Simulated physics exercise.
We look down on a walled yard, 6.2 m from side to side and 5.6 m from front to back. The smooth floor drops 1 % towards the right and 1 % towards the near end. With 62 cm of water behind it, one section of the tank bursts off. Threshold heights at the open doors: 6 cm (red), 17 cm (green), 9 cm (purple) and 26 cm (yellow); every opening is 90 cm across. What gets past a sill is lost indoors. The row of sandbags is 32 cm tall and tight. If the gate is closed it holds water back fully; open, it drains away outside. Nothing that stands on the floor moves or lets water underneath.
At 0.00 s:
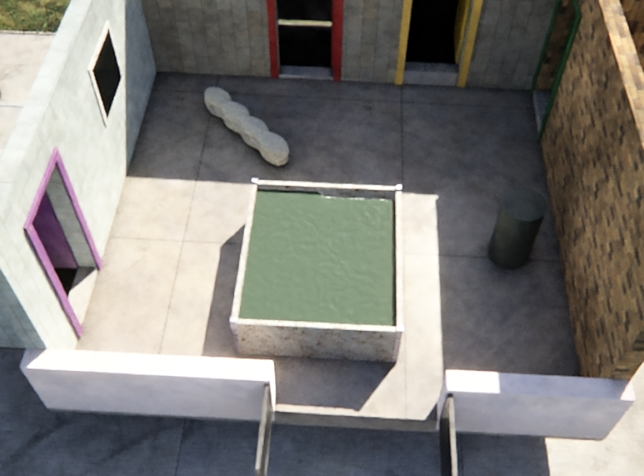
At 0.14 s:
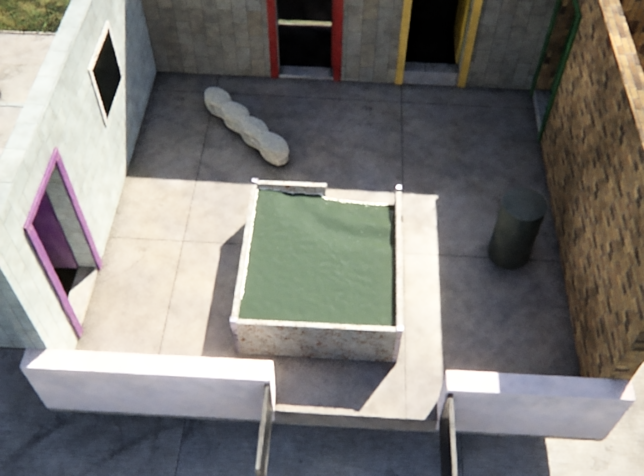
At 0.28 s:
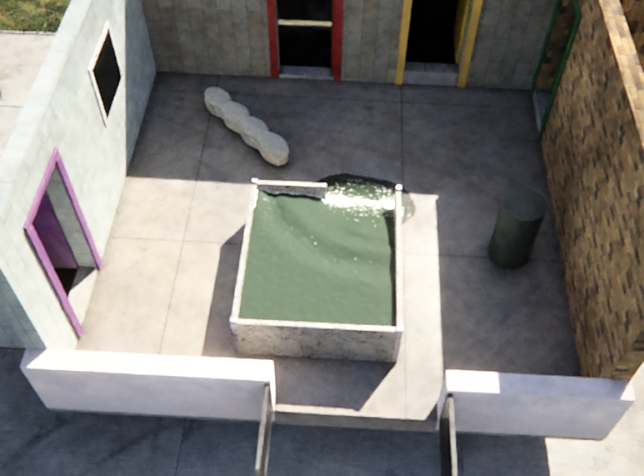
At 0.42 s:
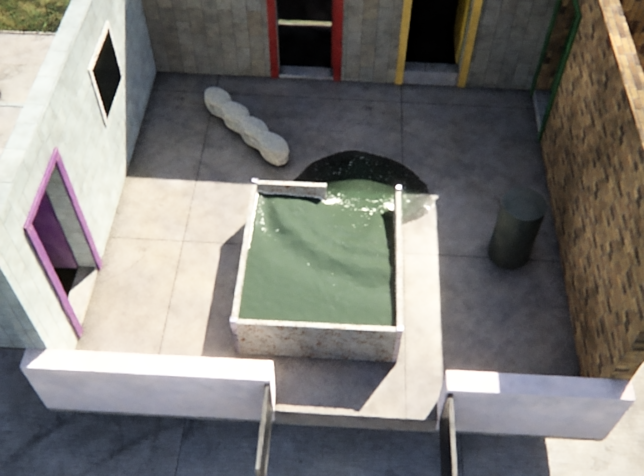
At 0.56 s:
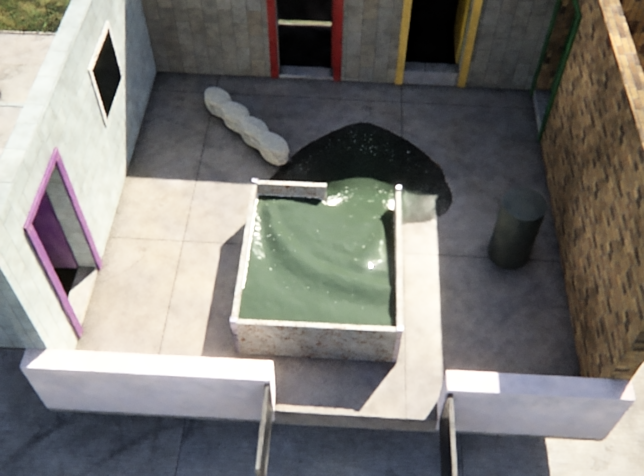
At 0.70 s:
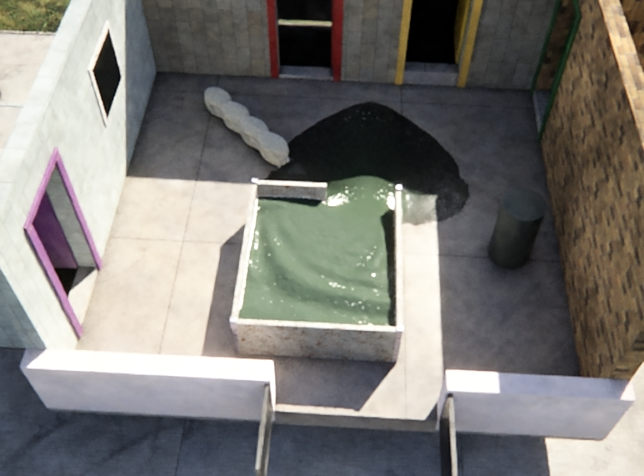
Green water fills a square, pale-walled tank in the middle of a walled concrete yard, seen from above by a camera that stays still. A purple-framed doorway stands at left, red and yellow ones at the back, with a lumpy pale object behind the tank and a dark cylinder at right. Part of the tank's far wall gives way, and water pours out, rippling and spreading backward and sideways in a dark sheet.
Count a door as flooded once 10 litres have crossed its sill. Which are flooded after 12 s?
The water let in: At the red door it goes over the limit; at the green door it exceeds the limit; at the purple door it keeps below the limit; at the yellow door it keeps below the limit.
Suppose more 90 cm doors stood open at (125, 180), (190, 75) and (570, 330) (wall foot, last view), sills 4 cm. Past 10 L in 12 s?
In that order: Below, over, past it.
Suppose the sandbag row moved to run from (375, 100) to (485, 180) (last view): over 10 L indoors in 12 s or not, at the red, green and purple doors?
Then: Red over, green under, purple not over.
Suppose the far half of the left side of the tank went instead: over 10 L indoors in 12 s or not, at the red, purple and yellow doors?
Then: Red under, purple over, yellow not over.
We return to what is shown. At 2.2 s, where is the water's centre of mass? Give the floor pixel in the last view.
Near (358, 212).
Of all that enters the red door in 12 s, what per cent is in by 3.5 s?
Some 65 per cent by then.
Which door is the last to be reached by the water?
The purple one.
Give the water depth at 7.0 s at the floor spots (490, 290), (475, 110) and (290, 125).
Roughly 1, 12 and 5 cm, in turn.
After 1.4 s water covers 30 % of the floor and is deepest (30 cm) near (361, 208); red door 5 cm at the sill, 2 L in, green door not reached, purple door not reached, yellow door 21 cm at the sill, 0 L in.
After 2.2 s water covers 35 % of the floor and is deepest (40 cm) near (519, 89); red door 19 cm at the sill, 44 L in, green door 21 cm at the sill, 1 L in, purple door not reached, yellow door 24 cm at the sill, 0 L in.
After 3.5 s water covers 40 % of the floor and is deepest (25 cm) near (533, 105); red door 14 cm at the sill, 116 L in, green door 23 cm at the sill, 45 L in, purple door not reached, yellow door 15 cm at the sill, 0 L in.
After 7.0 s water covers 85 % of the floor and is deepest (15 cm) near (517, 237); red door 8 cm at the sill, 174 L in, green door 13 cm at the sill, 60 L in, purple door 1 cm at the sill, 0 L in, yellow door 10 cm at the sill, 0 L in.
After 12.0 s water covers 90 % of the floor and is deepest (16 cm) near (586, 409); red door 4 cm at the sill, 180 L in, green door 10 cm at the sill, 61 L in, purple door 3 cm at the sill, 0 L in, yellow door 7 cm at the sill, 0 L in.
